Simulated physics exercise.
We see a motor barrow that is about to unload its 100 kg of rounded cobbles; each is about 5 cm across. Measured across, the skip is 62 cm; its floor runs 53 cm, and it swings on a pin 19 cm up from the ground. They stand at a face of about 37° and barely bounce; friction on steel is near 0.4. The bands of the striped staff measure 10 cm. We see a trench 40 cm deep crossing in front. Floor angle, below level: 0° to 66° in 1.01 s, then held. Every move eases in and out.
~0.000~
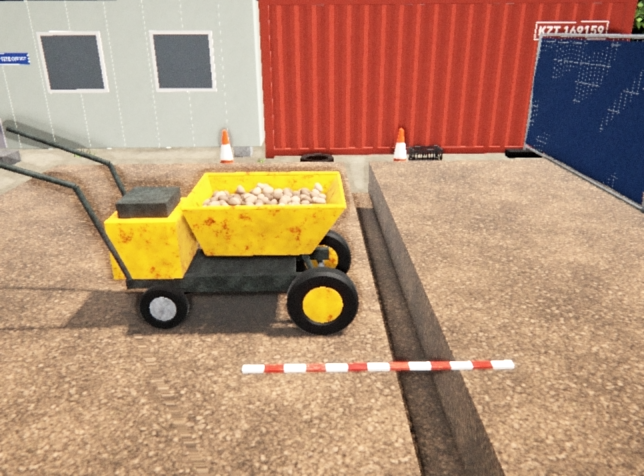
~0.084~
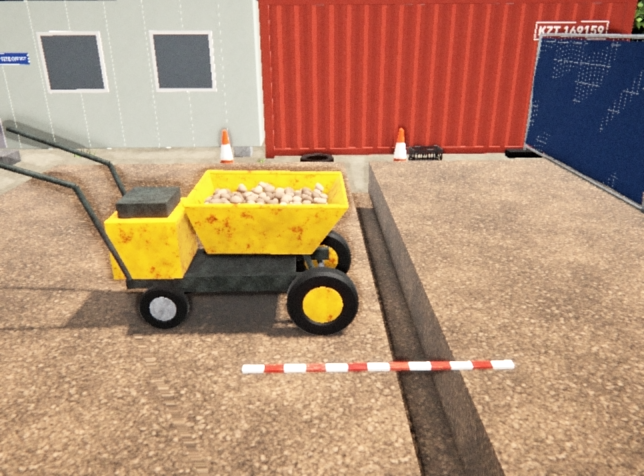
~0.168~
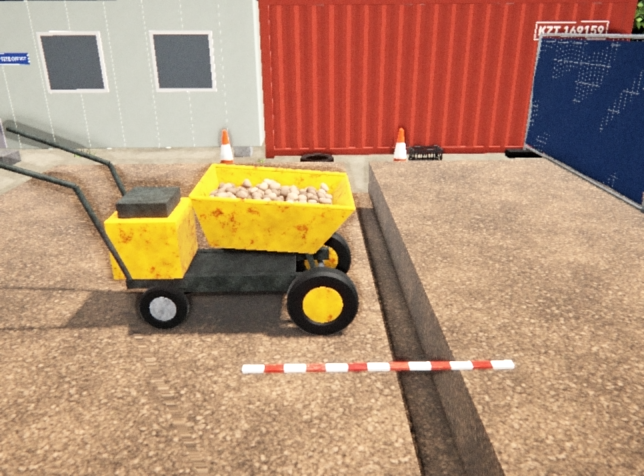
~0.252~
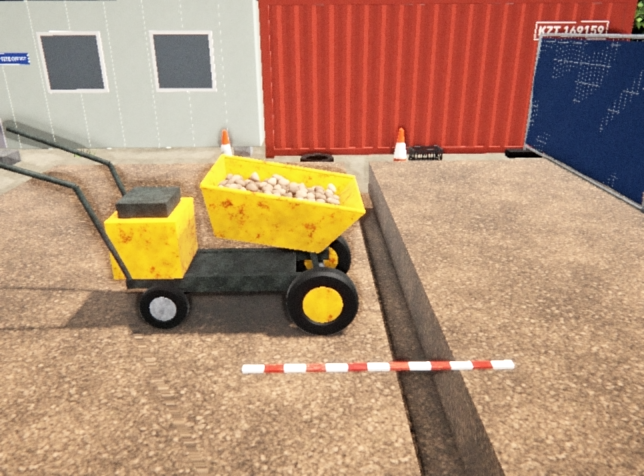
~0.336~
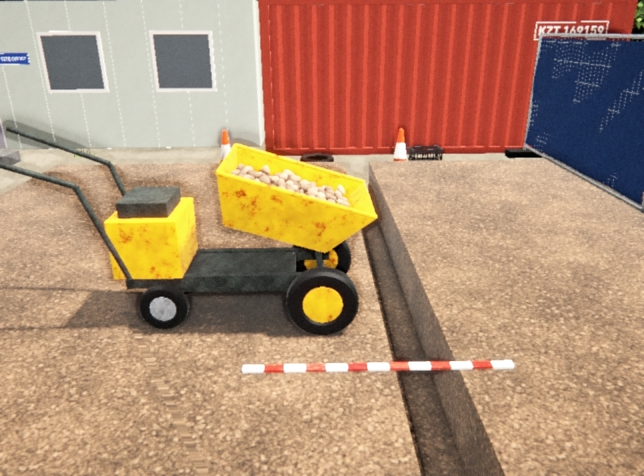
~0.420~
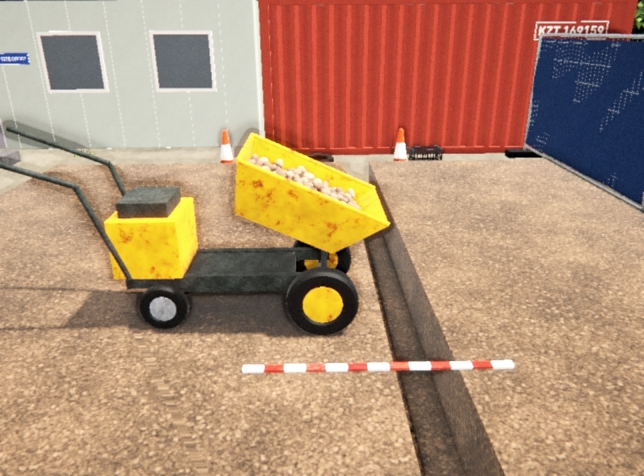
A yellow motor barrow with black handles stands side-on at the left of a sunlit, gravelly yard, seen from slightly above by a still camera. Pale rounded stones fill its skip, a dark trench and red-and-white staff lie ahead, and a grey cabin, red container and orange cones stand behind. The skip starts level, then its rear rises steadily, tilting it down towards the right.
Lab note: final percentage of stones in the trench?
Approx. 31 %.
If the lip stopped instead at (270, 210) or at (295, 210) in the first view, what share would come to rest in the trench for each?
Result: Close to 65 then close to 75 per cent.
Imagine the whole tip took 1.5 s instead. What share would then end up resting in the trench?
Roughly 40 per cent would.
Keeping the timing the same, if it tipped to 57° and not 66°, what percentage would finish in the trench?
It would be near 15 per cent.
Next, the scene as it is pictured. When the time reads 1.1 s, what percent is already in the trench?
By then, around 5 percent.
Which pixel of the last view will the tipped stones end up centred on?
Somewhere around (453, 302) in the last picture.
After 0.8 s the floor is at 56°; 100 % in the skip; the foremost stones are at (403, 243).
After 1.1 s the floor is at 66°; 77 % in the skip, 6 % in the trench, 17 % past the trench; the foremost stones are at (478, 303).
After 1.5 s the floor is at 66°; 44 % in the skip, 7 % in the trench, 49 % past the trench; the foremost stones are at (548, 295).
After 3.4 s the floor is at 66°; 16 % in the skip, 31 % in the trench, 53 % past the trench; the foremost stones are at (605, 287).
